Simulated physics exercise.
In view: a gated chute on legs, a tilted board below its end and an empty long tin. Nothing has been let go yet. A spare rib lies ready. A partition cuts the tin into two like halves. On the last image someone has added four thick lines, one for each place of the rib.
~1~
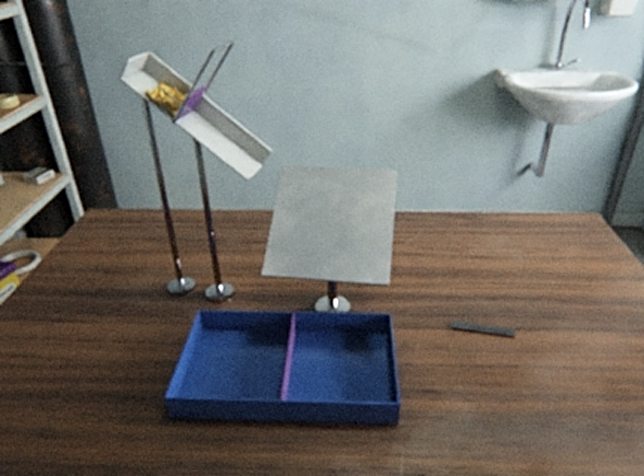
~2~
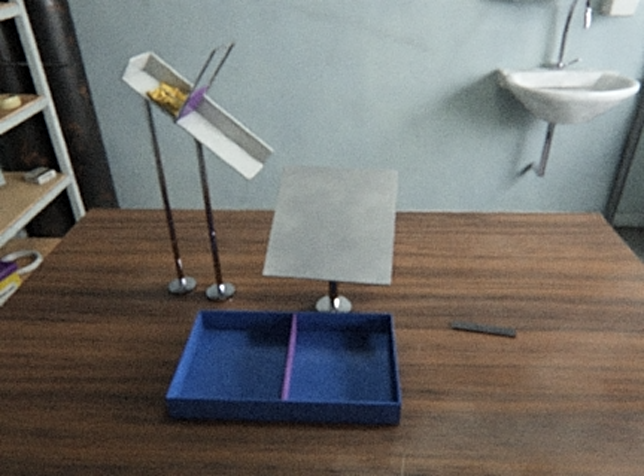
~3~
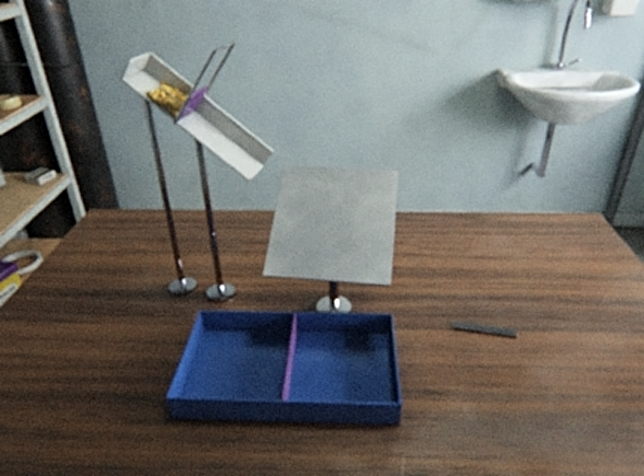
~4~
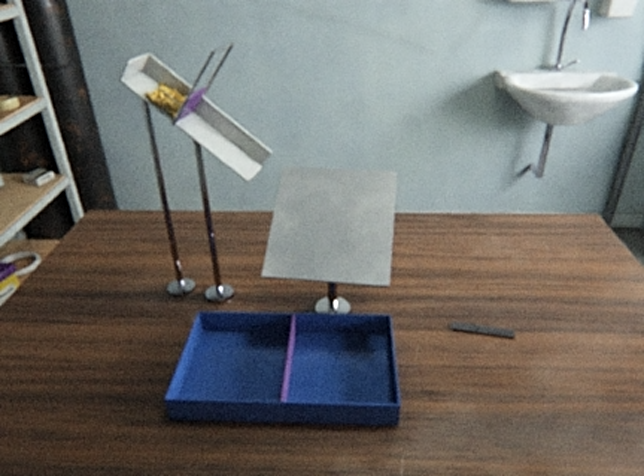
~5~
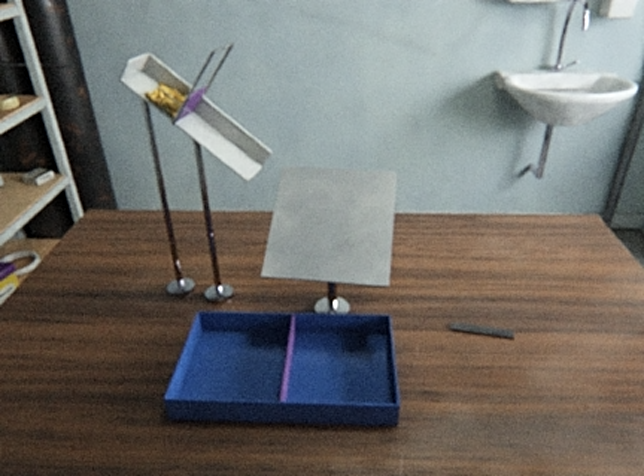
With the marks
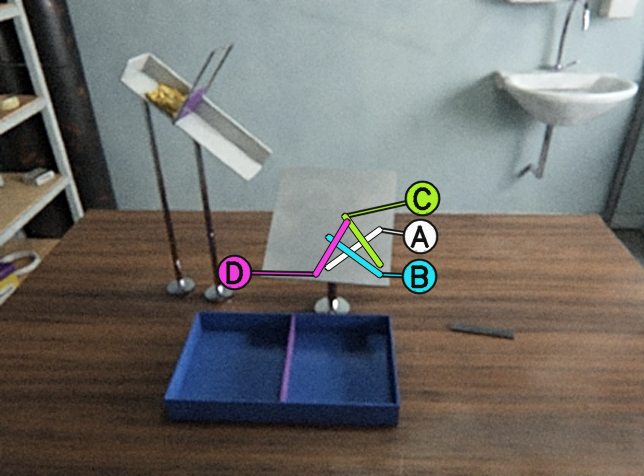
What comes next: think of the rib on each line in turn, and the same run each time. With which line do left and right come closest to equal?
Best: D.
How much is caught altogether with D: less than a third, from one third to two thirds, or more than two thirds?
It is more than two thirds.
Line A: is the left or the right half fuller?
More lands on the right.
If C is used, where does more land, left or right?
Right.
On the marked copy, line A from (379, 229) to (328, 267); line B from (328, 237) to (379, 274); line C from (344, 216) to (380, 264); line D from (347, 221) to (315, 274).
For line A, of what is caught, a small part in the left half, most in the right.
For line B, of what is caught, a stray few in the left half, nearly all in the right.
For line C, of what is caught, a stray few in the left half, nearly all in the right.
For line D, of what is caught, about half in the left half, about half in the right.
